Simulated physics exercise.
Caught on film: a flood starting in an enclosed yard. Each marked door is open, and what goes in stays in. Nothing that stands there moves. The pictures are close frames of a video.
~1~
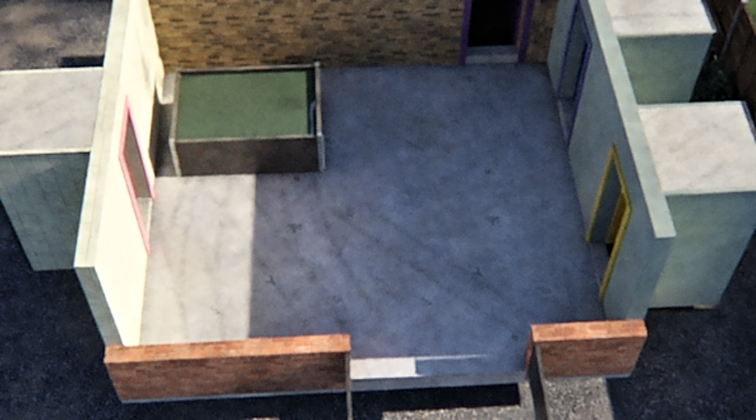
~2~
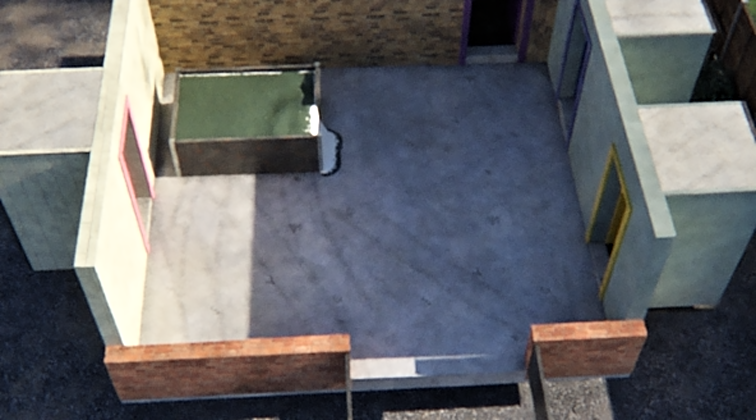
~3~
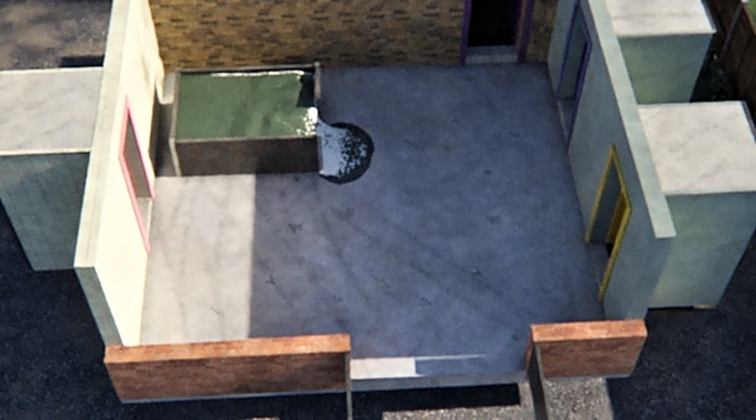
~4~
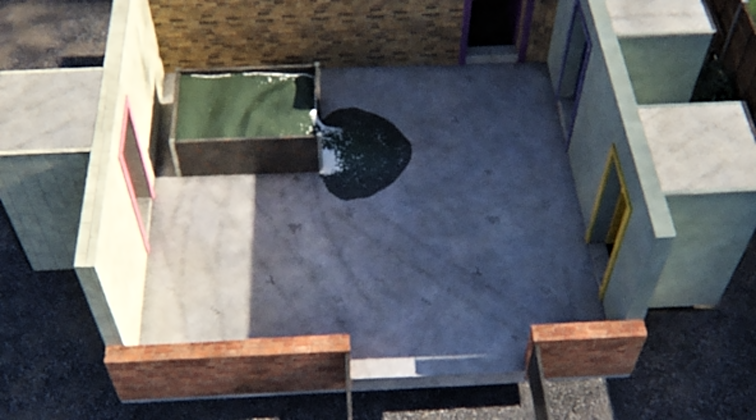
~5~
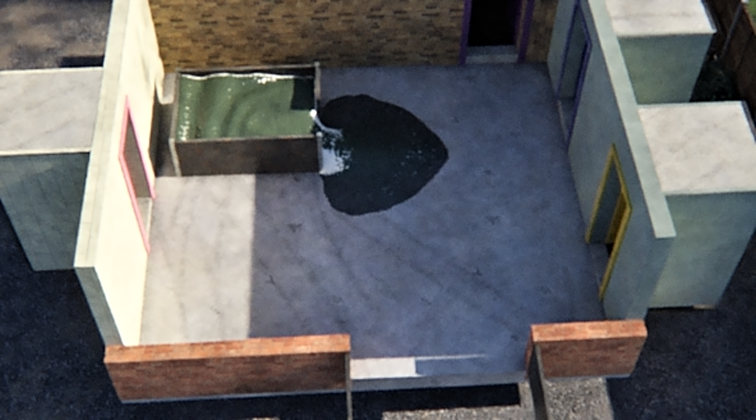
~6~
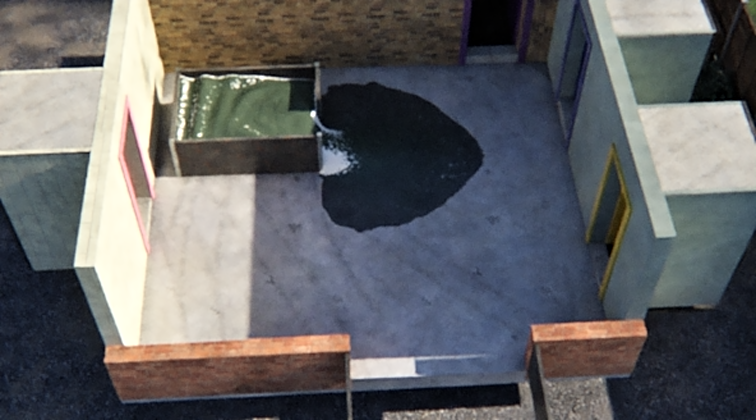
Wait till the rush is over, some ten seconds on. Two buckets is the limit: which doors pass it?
One by one: The purple door stays under that; the pink door stays under that; the blue door stays under that; the yellow door takes more than that.
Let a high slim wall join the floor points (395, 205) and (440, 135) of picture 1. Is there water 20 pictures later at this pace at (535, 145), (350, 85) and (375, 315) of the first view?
One after the other: Covered, under water, wet.
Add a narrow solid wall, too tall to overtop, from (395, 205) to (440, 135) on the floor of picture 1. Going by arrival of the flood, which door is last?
That is the pink-painted one.
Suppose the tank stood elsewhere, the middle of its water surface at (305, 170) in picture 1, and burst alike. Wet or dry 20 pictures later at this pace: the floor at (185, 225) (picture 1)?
Answer: Clear.
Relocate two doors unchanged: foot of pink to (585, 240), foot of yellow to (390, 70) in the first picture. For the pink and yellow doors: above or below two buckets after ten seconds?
In short: Pink door goes over, yellow door stays under.
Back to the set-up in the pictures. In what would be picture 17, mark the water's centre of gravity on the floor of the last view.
Around (356, 149).
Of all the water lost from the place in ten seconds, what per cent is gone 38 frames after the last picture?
Roughly 35 per cent.
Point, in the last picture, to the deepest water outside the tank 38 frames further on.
Roughly at (610, 351).
A moment on, water covers 40 % of the floor; the purple door not reached, the pink door not reached, the blue door wet at the sill, nothing in, the yellow door not reached.
Next, water covers 50 % of the floor; the purple door wet at the sill, nothing in, the pink door not reached, the blue door wet at the sill, nothing in, the yellow door under two buckets in.
Then, water covers 50 % of the floor; the purple door wet at the sill, nothing in, the pink door not reached, the blue door under two buckets in, the yellow door over two buckets in.
Later, water covers 65 % of the floor; the purple door wet at the sill, nothing in, the pink door not reached, the blue door under two buckets in, the yellow door over two buckets in.
In the end, water covers 85 % of the floor; the purple door wet at the sill, nothing in, the pink door not reached, the blue door under two buckets in, the yellow door far over two buckets in.
